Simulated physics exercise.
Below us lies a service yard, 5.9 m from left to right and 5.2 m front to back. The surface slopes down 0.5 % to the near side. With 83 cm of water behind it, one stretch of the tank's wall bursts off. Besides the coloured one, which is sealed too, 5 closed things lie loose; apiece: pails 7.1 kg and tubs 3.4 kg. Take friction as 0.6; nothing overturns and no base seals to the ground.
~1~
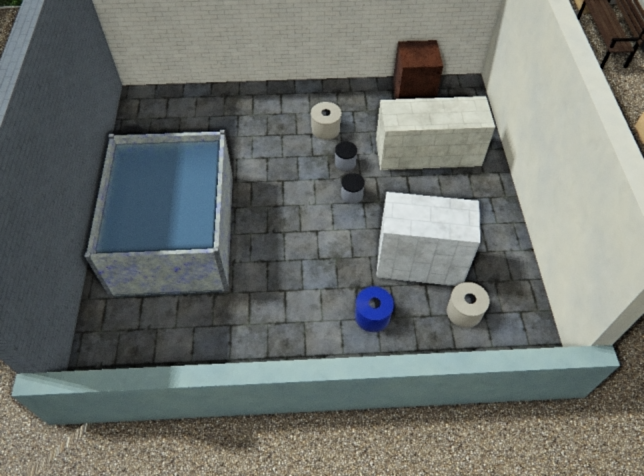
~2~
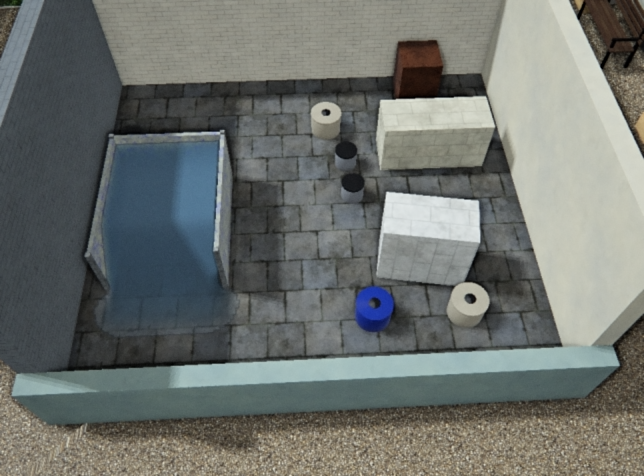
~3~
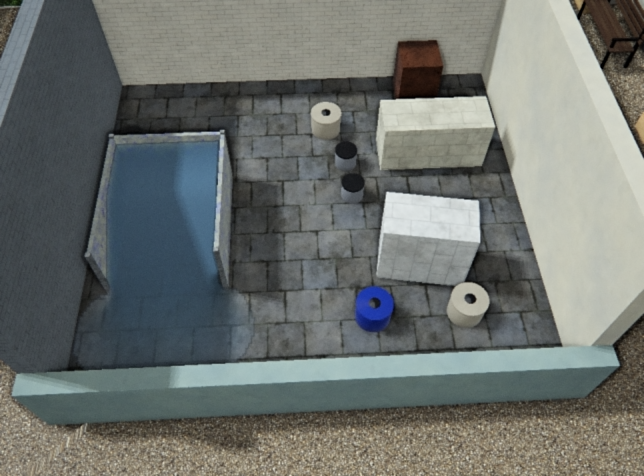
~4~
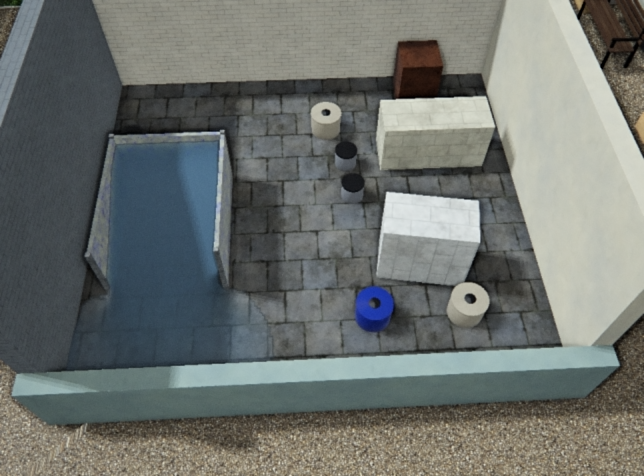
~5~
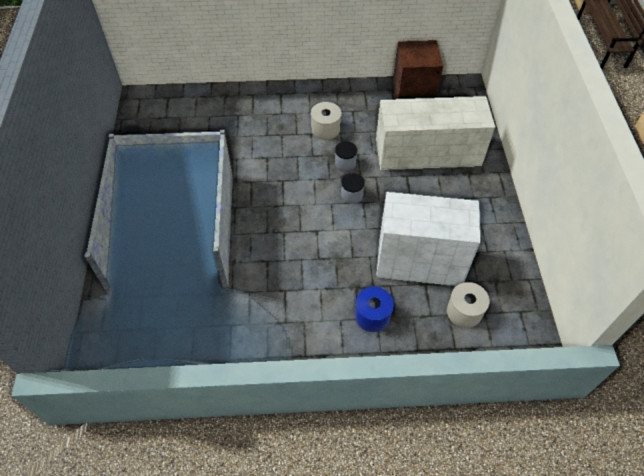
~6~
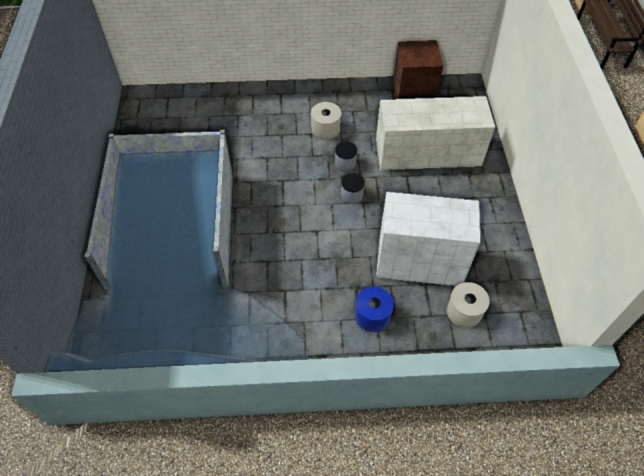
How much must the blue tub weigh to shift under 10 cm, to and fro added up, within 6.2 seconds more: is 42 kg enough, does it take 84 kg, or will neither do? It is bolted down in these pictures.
I expect that only the higher weight holds it.
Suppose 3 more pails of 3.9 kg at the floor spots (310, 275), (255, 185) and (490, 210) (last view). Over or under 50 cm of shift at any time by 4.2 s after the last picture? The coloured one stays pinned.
In turn: Over, less, past it.
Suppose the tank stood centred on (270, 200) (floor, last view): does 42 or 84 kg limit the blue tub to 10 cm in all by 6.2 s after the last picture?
Then only the larger load is enough.
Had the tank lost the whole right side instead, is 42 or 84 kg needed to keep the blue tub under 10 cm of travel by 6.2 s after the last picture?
In that case only the higher weight holds it.
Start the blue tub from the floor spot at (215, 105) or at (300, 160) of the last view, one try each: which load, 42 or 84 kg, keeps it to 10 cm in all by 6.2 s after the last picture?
In turn: The smaller is enough; the smaller is enough.
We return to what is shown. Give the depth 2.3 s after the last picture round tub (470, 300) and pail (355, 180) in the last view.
About 7 and 6 cm.
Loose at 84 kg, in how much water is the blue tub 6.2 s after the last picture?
About 7 cm.
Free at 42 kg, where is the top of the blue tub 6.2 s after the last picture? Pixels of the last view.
Near (448, 295).
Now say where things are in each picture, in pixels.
In the first picture, the blue tub at (375, 303), on the bottom; 2.4 m2 under water; 0 of 6 have shifted.
In the second picture, the blue tub at (375, 303), on the bottom; water covers 3.3 m2; 0 of 6 have shifted.
In the third picture, the blue tub at (375, 303) rests on the ground; 4.6 m2 under water; 0 of 6 have shifted.
In the fourth picture, the blue tub at (375, 303) rests on the ground; water covers 5.2 m2; 0 of 6 have shifted.
In the fifth picture, the blue tub at (375, 303) rests on the ground; water covers 5.4 m2; 0 of 6 have shifted.
In the sixth picture, the blue tub at (375, 303), on the bottom; 5.6 m2 under water; 0 of 6 have shifted.
Then, 0.6 s after the last picture the blue tub would be 0 cm from its start with 42 kg and 0 cm from its start with 84 kg; 5 cm of water round it then.
Then, 2.3 s after the last picture the blue tub would be 70 cm from its start with 42 kg and 0 cm from its start with 84 kg; 11 cm of water round it then.
Then, 4.2 s after the last picture the blue tub would be 89 cm from its start with 42 kg and 0 cm from its start with 84 kg; 7 cm of water round it then.
Then, 6.2 s after the last picture the blue tub would be 89 cm from its start with 42 kg and 0 cm from its start with 84 kg; 7 cm of water round it then.
